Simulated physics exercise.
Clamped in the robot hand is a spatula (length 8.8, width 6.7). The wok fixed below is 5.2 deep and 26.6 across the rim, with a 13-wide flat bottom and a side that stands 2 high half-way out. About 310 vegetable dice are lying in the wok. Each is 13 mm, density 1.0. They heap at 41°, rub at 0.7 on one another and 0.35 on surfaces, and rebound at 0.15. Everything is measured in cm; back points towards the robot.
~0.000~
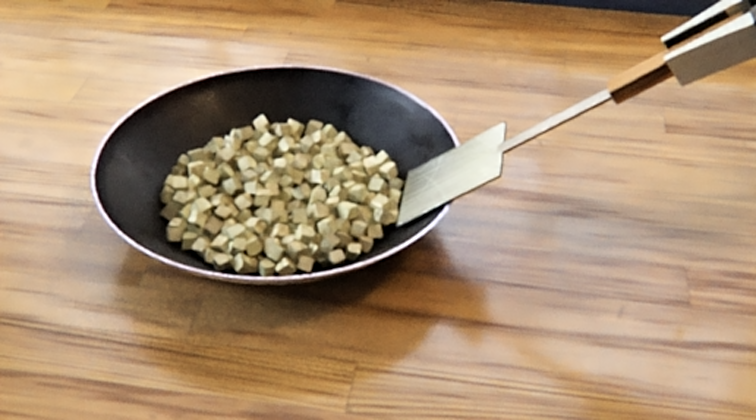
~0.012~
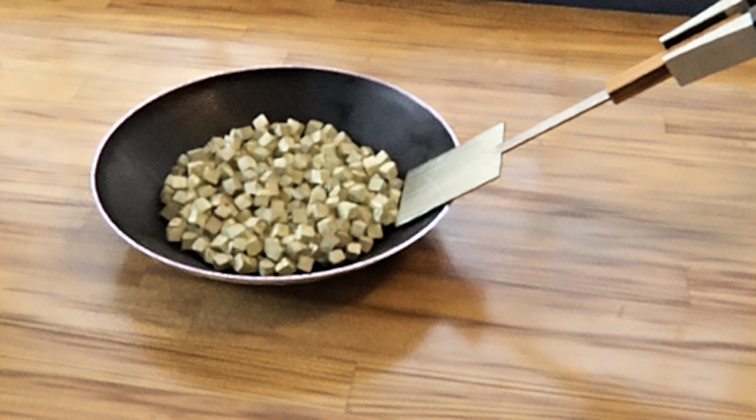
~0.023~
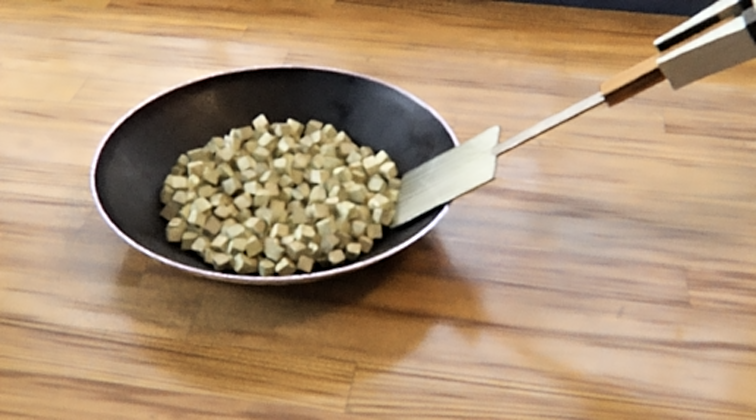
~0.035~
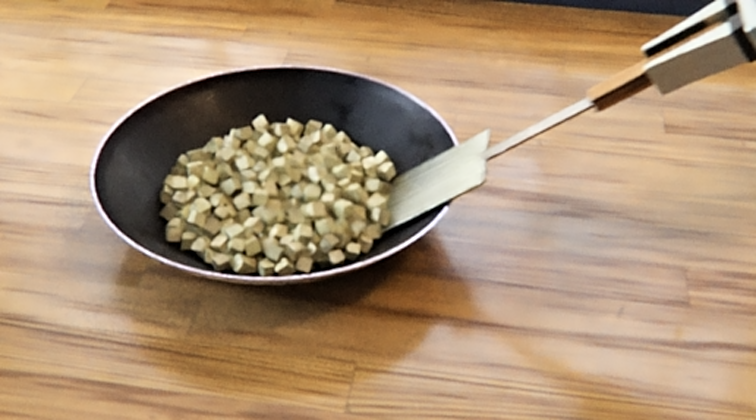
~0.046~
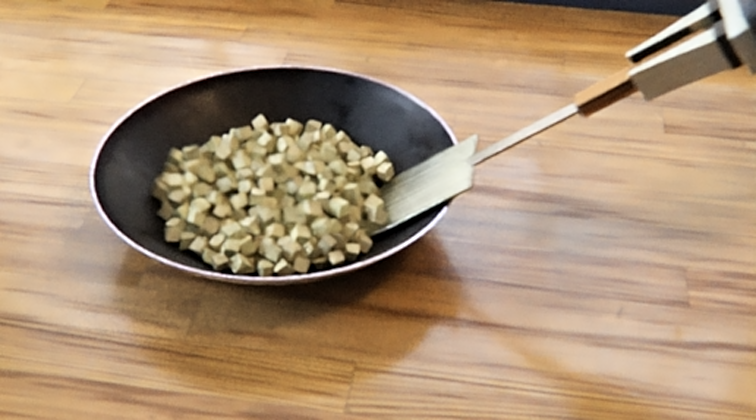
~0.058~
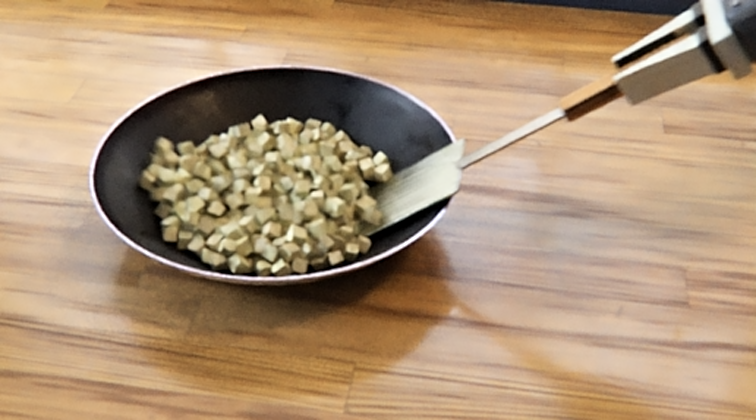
The clip shows a dark wok of pale vegetable dice on a wooden surface, with a robot hand holding a spatula at its right side; the spatula stays still briefly, then slides left and slightly down, pushing the dice leftward.
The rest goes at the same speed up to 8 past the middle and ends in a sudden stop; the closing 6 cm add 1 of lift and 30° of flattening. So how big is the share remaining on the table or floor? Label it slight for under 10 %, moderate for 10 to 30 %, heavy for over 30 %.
Label: Moderate.
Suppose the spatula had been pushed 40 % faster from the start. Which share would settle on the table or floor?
Estimated share: Some 25 %.
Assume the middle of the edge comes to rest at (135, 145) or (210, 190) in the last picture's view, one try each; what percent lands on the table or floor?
Some 40 and 5 per cent.
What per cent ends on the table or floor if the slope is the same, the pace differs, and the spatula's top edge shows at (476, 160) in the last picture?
Near 10 in a hundred.
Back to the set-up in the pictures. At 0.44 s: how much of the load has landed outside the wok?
20 per cent.
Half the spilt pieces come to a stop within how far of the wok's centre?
It works out to near 20 cm.
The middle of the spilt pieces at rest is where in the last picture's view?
(24, 196) or thereabouts.
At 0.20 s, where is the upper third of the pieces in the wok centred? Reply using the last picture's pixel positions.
Roughly pixel (164, 165).
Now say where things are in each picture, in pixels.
The first frame shows spatula top edge at (503, 148), sloping 38°; upper third of the load around (284, 186), from x 170 to 395, top at y 125; 307 in the wok.
The second frame shows spatula top edge at (502, 149), sloping 38°; upper third of the load around (284, 186), from x 170 to 395, top at y 125.
The third frame shows spatula top edge at (497, 151), sloping 38°; upper third of the load around (283, 186), from x 170 to 395, top at y 125.
The fourth frame shows spatula top edge at (486, 156), sloping 38°; upper third of the load around (286, 187), from x 170 to 385, top at y 125.
The fifth frame shows spatula top edge at (474, 161), sloping 38°; upper third of the load around (279, 186), from x 160 to 385, top at y 125.
The sixth frame shows spatula top edge at (461, 165), sloping 38°; upper third of the load around (272, 182), from x 145 to 385, top at y 125; 307 in the wok.
By 0.13 s, sloping 38°, highest piece 7 above the table; 304 in the wok, 3 on the blade or in flight.
By 0.20 s, sloping 28°, highest piece 7 above the table; 302 in the wok, 5 on the blade or in flight.
By 0.44 s, sloping 8°, highest piece 6 above the table; 248 in the wok, 56 on the table or floor, 3 on the blade or in flight.
By 1.49 s, sloping 8°, highest piece 6 above the table; 248 in the wok, 59 on the table or floor.
Final count, 248 in the wok, 59 on the table or floor. That is 19 % on the table or floor.
